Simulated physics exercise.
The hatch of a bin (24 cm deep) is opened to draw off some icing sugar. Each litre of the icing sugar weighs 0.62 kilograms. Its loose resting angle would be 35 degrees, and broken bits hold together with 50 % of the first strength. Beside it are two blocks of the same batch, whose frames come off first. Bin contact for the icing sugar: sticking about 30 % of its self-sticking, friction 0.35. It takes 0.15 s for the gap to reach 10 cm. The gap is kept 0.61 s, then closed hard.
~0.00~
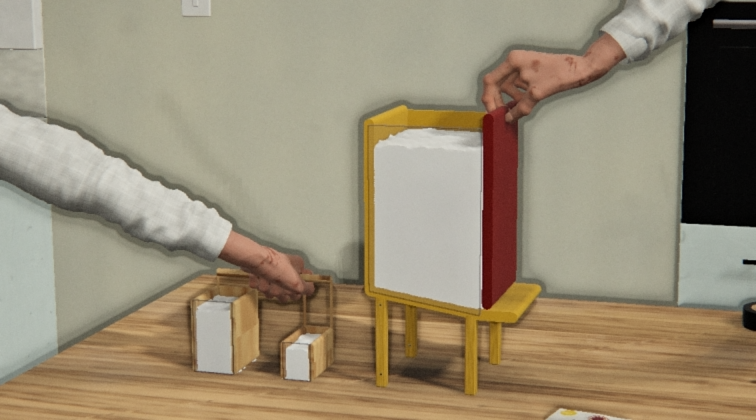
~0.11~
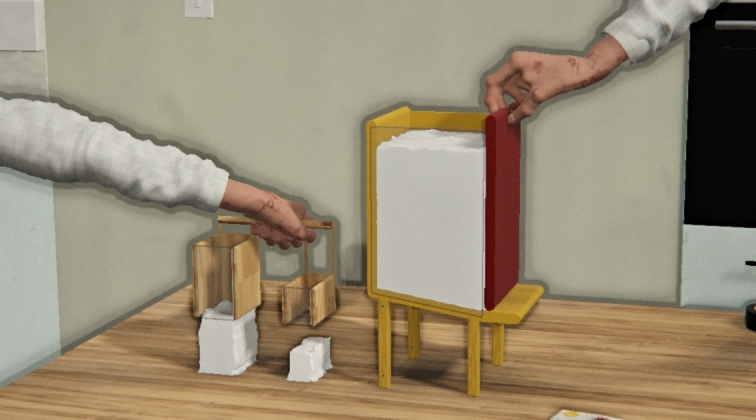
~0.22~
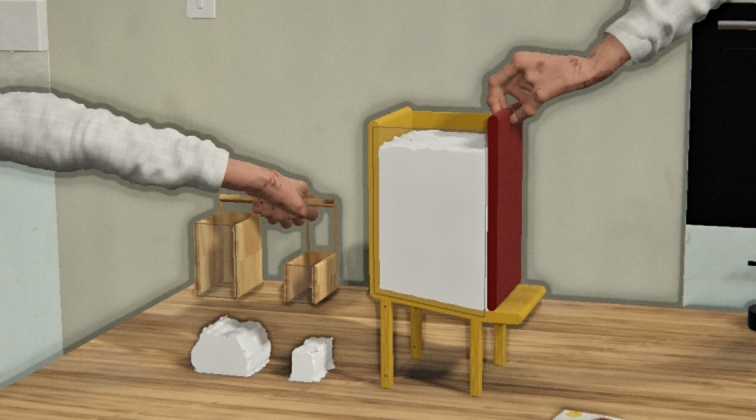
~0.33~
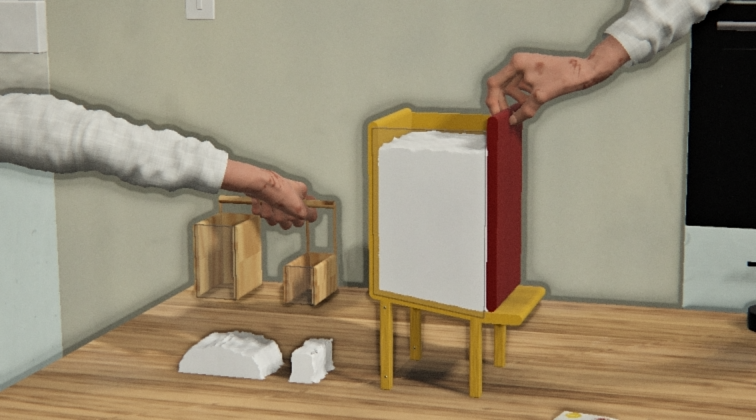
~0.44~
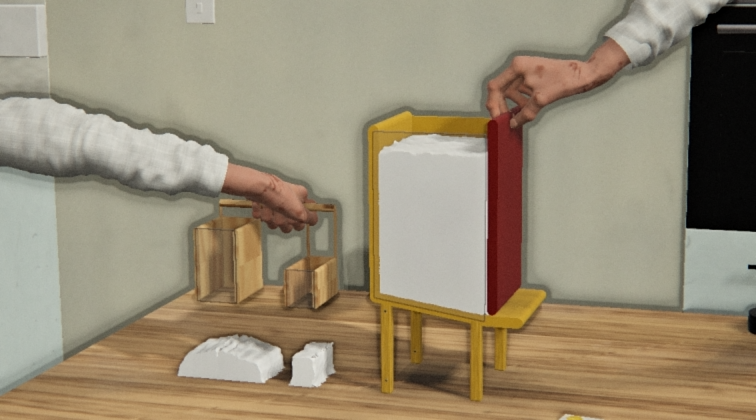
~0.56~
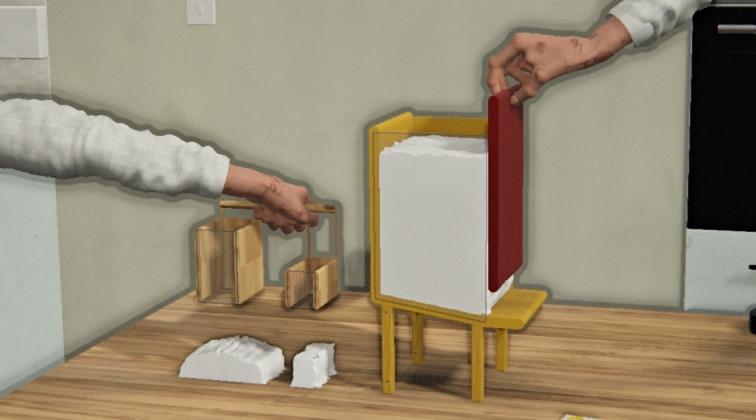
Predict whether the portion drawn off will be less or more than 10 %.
It will be more.
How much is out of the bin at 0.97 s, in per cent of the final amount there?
Close to 40 in a hundred.
After 0.75 s, the hatch is 10 cm open and 0 % is out.
After 0.97 s, the hatch is 10 cm open and 8 % is out.
After 1.19 s, the hatch is 10 cm open and 13 % is out.
After 1.42 s, the hatch is 2.4 cm open and 18 % is out.
After 1.77 s, at the end, the hatch is shut and 19 % is out.
